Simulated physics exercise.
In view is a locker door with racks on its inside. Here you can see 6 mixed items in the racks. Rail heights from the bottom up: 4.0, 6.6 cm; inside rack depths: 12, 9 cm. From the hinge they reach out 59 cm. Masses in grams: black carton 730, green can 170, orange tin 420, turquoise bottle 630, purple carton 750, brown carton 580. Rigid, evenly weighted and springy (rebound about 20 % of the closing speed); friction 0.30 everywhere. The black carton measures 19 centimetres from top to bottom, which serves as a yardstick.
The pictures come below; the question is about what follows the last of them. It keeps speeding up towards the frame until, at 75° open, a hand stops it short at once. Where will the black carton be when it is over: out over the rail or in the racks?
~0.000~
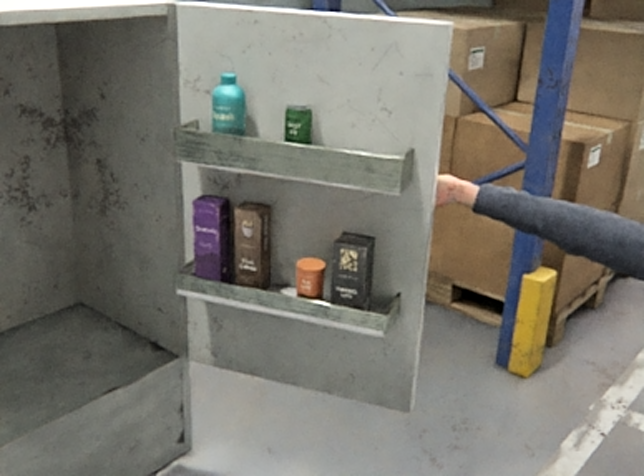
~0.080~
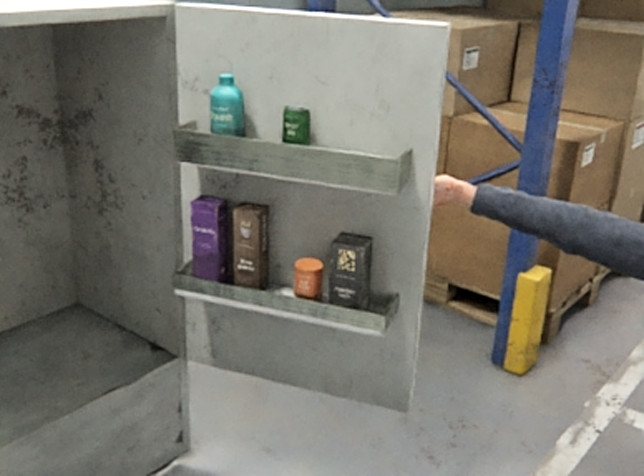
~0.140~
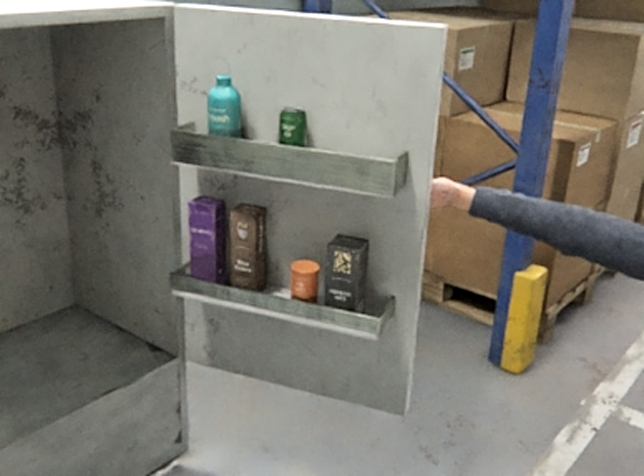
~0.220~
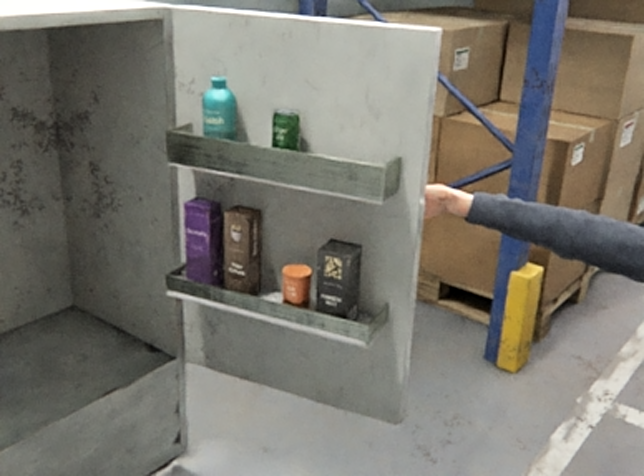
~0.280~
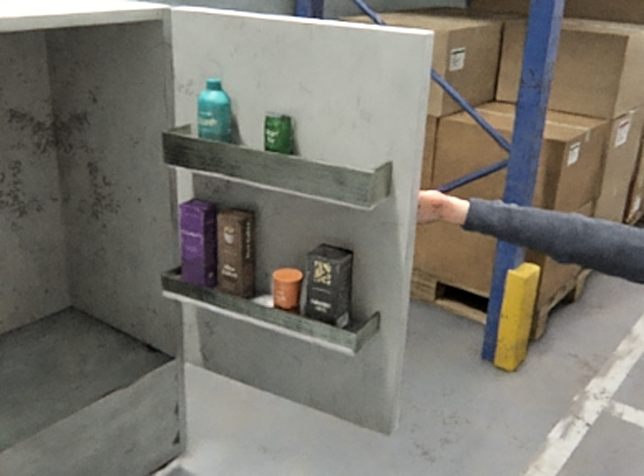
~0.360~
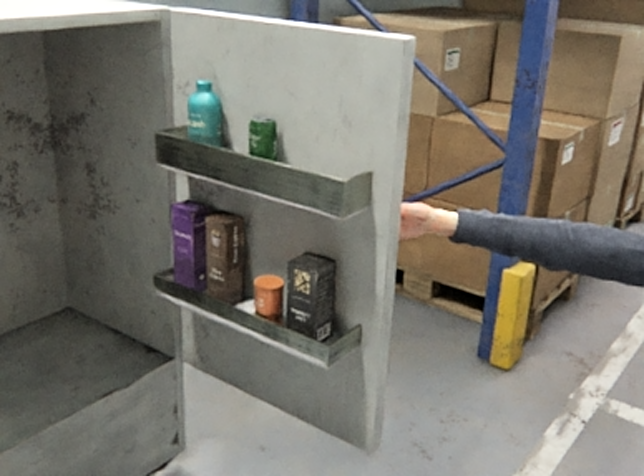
Afterwards it is missing from the rack.
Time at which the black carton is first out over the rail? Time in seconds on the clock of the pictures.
It happens at about 0.7 s.
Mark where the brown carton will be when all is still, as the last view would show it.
It ends up near (189, 265).
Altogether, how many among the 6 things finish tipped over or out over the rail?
The count comes out at 1.
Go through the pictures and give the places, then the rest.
The first frame shows open by 110°; black carton (352, 277); green can (298, 136).
The second frame shows open by 109°; turquoise bottle (227, 117); purple carton (210, 242).
The third frame shows open by 108°; brown carton (248, 250); green can (293, 138).
The fourth frame shows open by 103°; orange tin (297, 292); turquoise bottle (220, 120).
The fifth frame shows open by 98°; purple carton (199, 246); brown carton (237, 256).
The sixth frame shows open by 90°; black carton (311, 300); green can (263, 149).
After 0.56 s, open by 75°; black carton leaning 28° near (251, 320); brown carton slid 4 cm; orange tin leaning 4°.
After 0.96 s, open by 75°; black carton now out over the rail; brown carton leaning 5°; purple carton slid 2 cm.
After 1.16 s, open by 75°; brown carton leaning 4°; purple carton slid 2 cm.
At rest (2.8 s), out over the rail, black carton; the other 5 in place, give or take 5 cm.
